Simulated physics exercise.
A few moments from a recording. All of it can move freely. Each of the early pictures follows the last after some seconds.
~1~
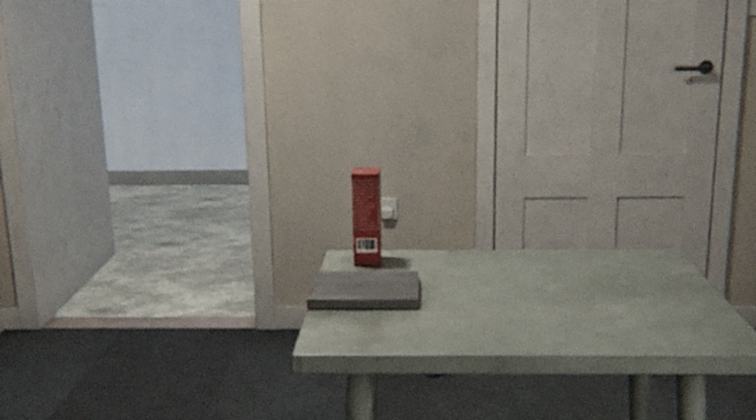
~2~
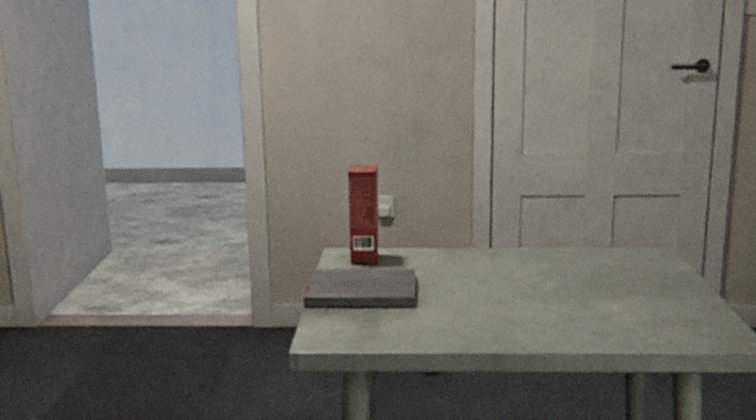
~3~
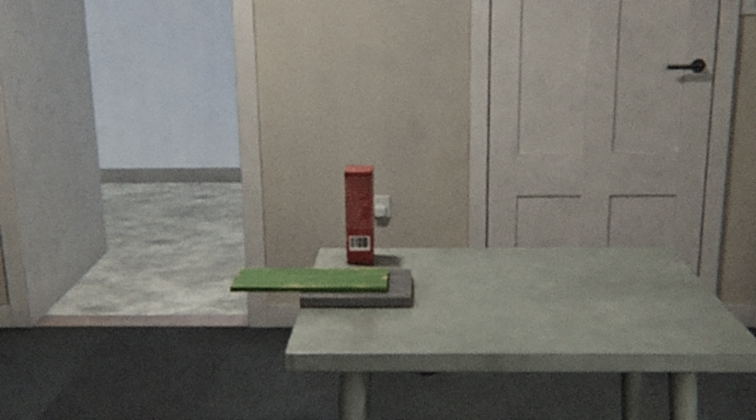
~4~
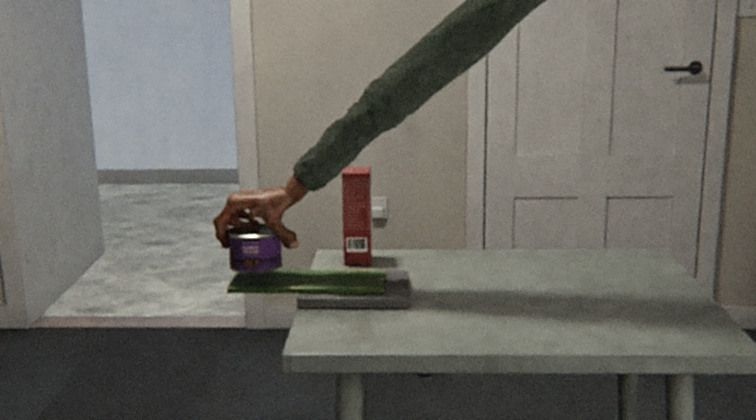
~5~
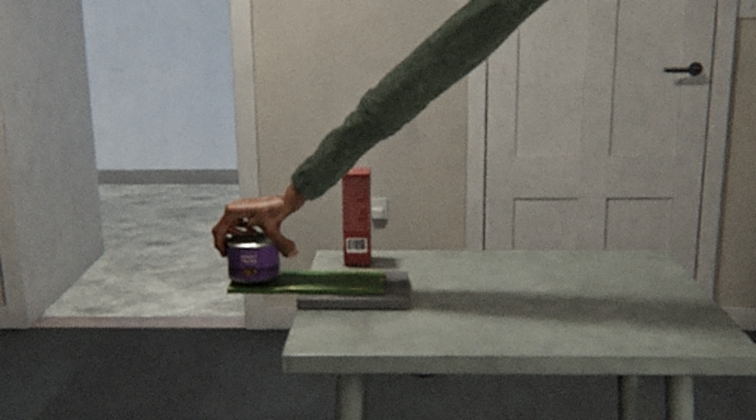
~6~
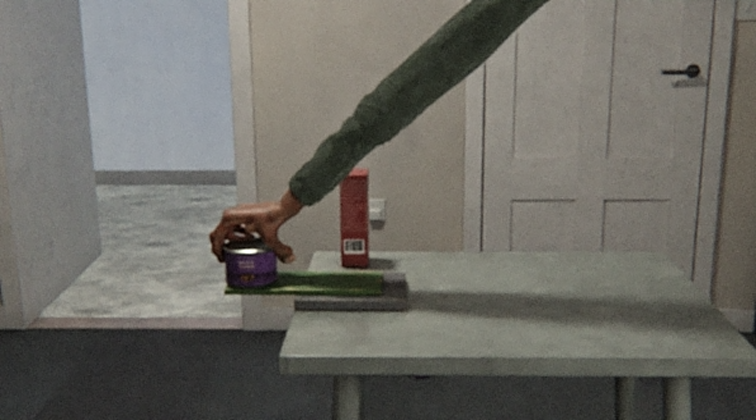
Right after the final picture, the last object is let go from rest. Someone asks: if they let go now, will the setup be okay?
No, it goes down.
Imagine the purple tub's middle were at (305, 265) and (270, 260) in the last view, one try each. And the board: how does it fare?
On the first try it remains balanced, and on the second it falls.
Then, 0.40 s past the last view, purple tub now down on the floor or falling; green board rocked 73° from its first pose.
Then, 0.60 s past the last view, green board now down on the floor or falling.
Then, 0.80 s past the last view, things are still on the move.
Finally, down on the floor or falling, purple tub and green board; the other 2 still in place. The board comes down.
